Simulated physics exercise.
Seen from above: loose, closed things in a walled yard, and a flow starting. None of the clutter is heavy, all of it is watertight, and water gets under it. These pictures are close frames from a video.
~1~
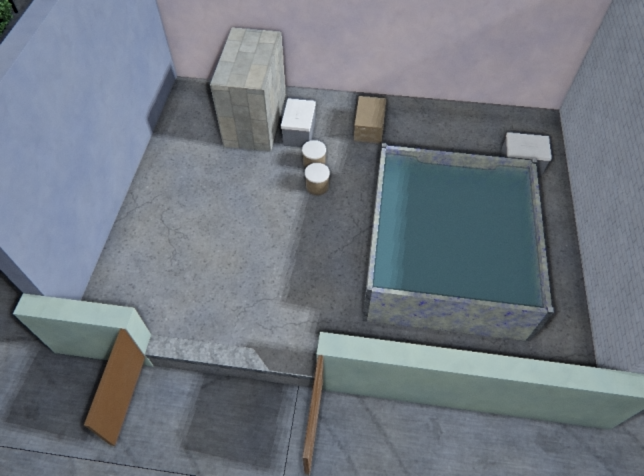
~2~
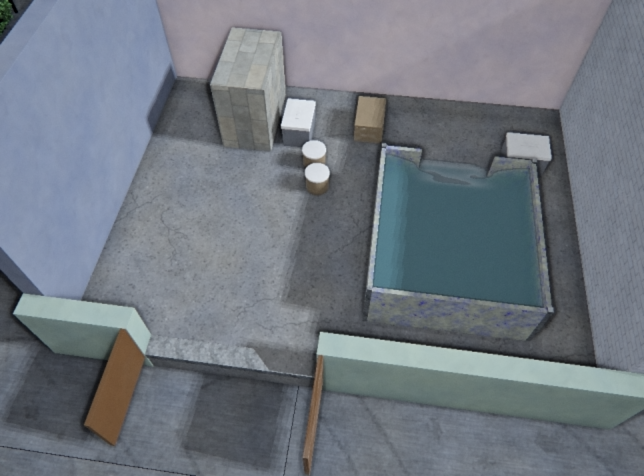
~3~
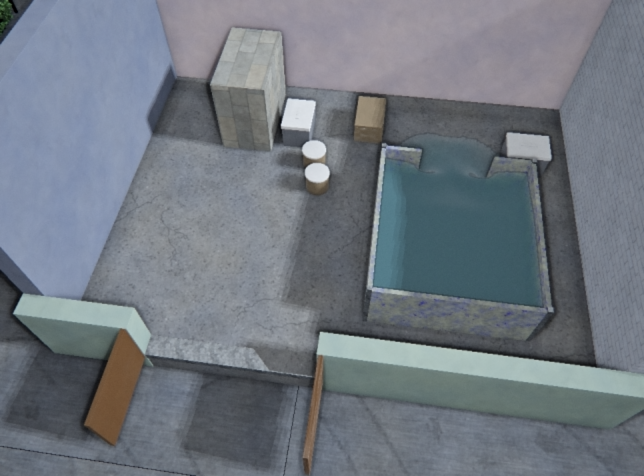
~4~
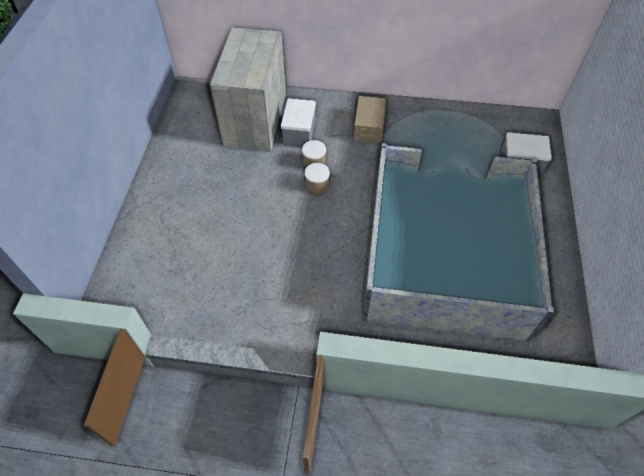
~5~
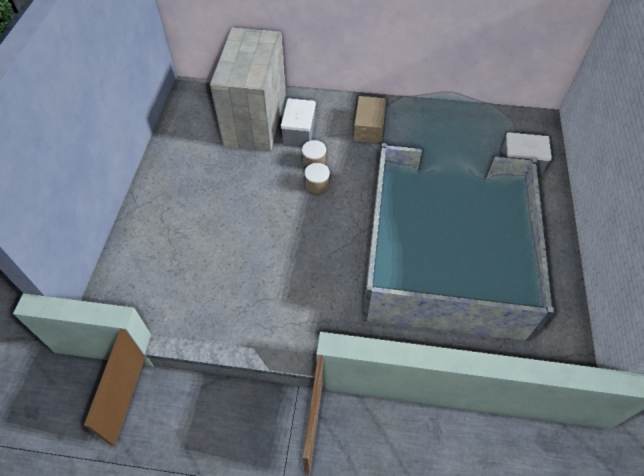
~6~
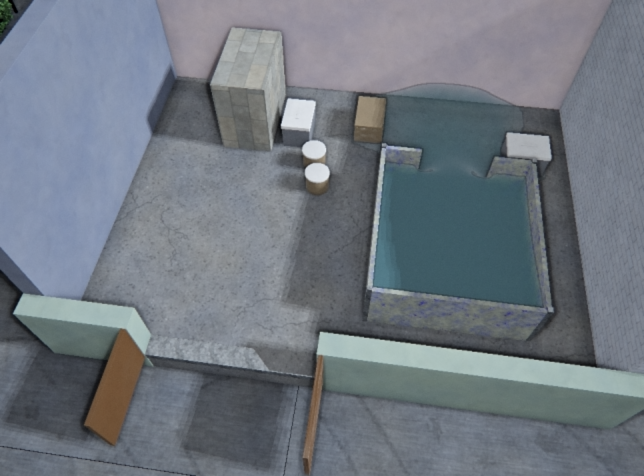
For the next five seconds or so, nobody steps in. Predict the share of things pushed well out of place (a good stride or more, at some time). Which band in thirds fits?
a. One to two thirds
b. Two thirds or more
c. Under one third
b.
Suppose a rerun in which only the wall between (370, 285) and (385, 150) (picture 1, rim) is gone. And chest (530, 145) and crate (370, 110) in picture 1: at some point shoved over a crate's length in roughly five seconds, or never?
Going one by one, the first stopped short and the second made the full stretch.
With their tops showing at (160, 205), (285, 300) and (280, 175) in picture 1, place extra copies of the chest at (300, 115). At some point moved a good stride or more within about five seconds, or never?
Listed in order: Hardly budges, hardly budges, then displaced.
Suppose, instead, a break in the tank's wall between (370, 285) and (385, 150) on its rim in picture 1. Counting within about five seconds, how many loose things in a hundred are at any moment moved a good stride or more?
About 80 %.
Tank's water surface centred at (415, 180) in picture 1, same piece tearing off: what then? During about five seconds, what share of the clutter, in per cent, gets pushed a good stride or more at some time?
Close to 100 %.
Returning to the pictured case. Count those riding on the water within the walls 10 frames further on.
The tally stands at 0.
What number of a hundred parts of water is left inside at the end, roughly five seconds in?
Close to 98 percent of it stays.
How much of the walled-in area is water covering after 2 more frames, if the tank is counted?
Estimate: Close to 30 in a hundred.
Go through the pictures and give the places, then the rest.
A crate at (371, 111) rests on the ground; a chest at (529, 145), on the bottom; 0 of 5 have shifted, in the first frame.
A crate at (371, 111), on the bottom; a chest at (529, 145) rests on the ground; 0 of 5 have shifted, in the second frame.
A crate at (371, 111) rests on the ground; a chest at (529, 145), on the bottom; 0 of 5 have shifted, in the third frame.
A crate at (371, 111) rests on the ground; a chest at (529, 145), on the bottom; 0 of 5 have shifted, in the fourth frame.
A crate at (371, 111) rests on the ground; a chest at (529, 145), on the bottom; 0 of 5 have shifted, in the fifth frame.
A crate at (371, 111), on the bottom; a chest at (529, 145), on the bottom; 0 of 5 have shifted, in the sixth frame.
A moment on, 0 of 5 are well off their spots; 0 afloat.
Next, 1 of 5 are well off their spots; 0 afloat.
Later, 5 of 5 are well off their spots; 1 afloat.
In the end, 5 of 5 are well off their spots, and 5 have been at some point; 4 afloat.
